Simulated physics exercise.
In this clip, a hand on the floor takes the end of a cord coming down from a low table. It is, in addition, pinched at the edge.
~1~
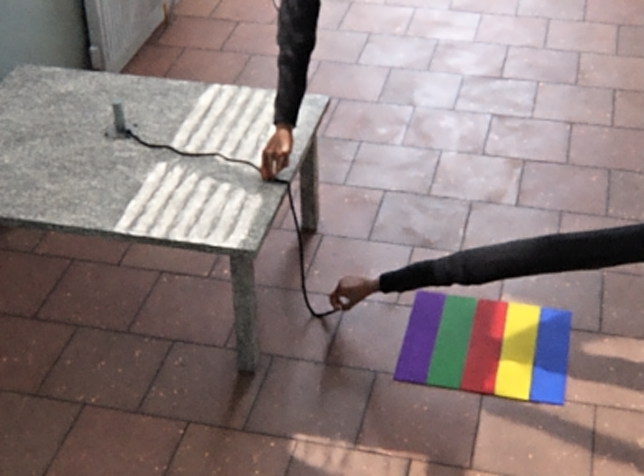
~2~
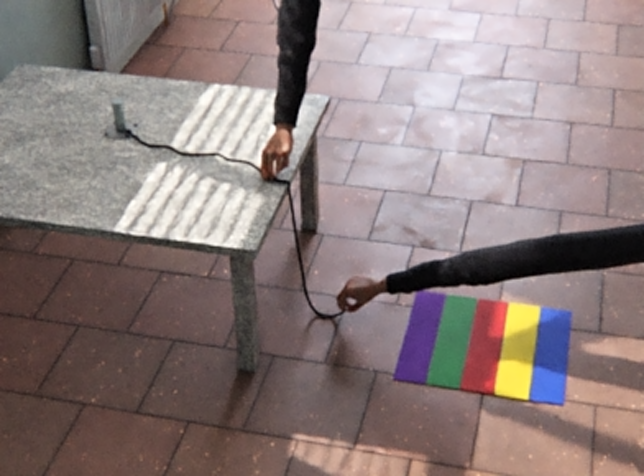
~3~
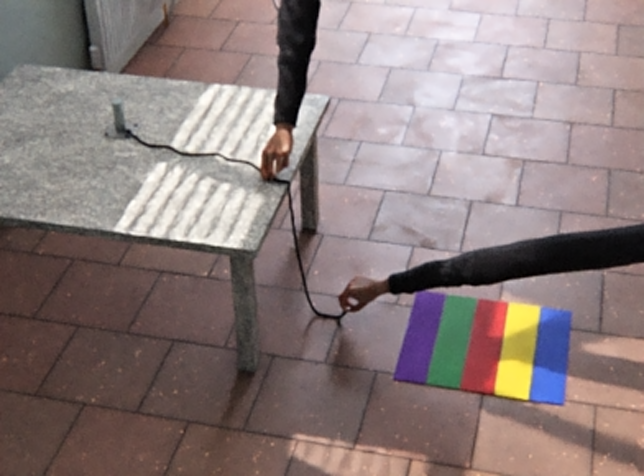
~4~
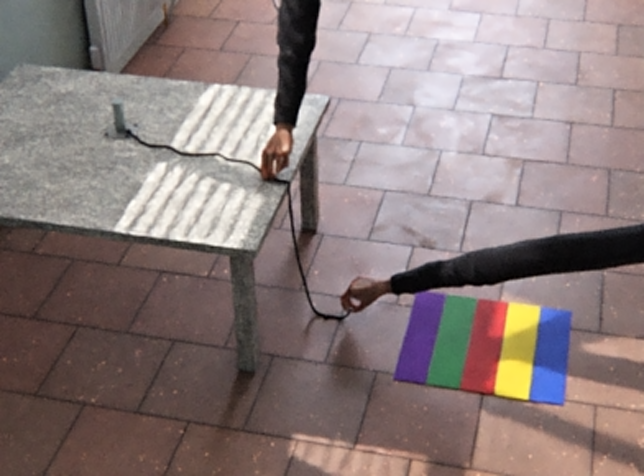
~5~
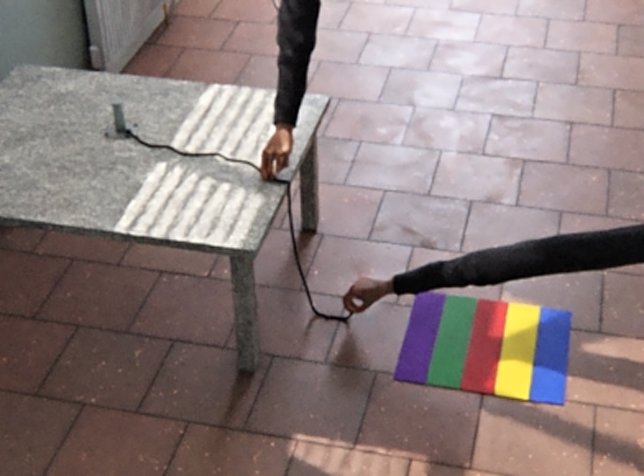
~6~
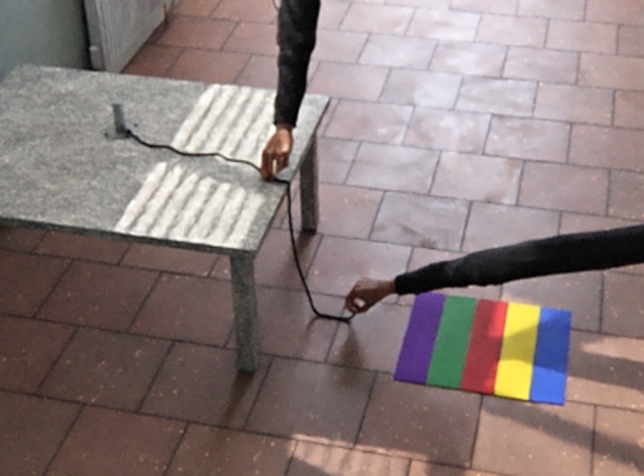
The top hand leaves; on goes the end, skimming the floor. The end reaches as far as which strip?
As far as the green strip.
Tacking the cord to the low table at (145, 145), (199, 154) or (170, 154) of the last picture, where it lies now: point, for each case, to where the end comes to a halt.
That would be (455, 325) for the first, (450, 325) for the second and (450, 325) for the third.
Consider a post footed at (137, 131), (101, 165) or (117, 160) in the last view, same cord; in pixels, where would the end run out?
(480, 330), (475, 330) and (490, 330).
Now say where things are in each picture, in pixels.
In the first frame, end (339, 308); purple (413, 364); green (446, 369); red (480, 374); yellow (514, 379); blue (548, 385).
In the second frame, end (346, 309); cord through (141, 142) (195, 155) (253, 165) (291, 199) (299, 254) (310, 304).
In the third frame, end (348, 310).
In the fourth frame, end (350, 310); cord through (141, 142) (195, 155) (253, 165) (290, 199) (297, 254) (311, 304).
In the fifth frame, end (352, 310).
In the sixth frame, end (355, 311); cord through (141, 142) (195, 155) (253, 165) (289, 199) (295, 253) (312, 304).
Soon after, end near (398, 317); short of the strips.
After that, end near (437, 322); over purple.
At the stop, end near (459, 326); over green. It gets as far as the green strip.
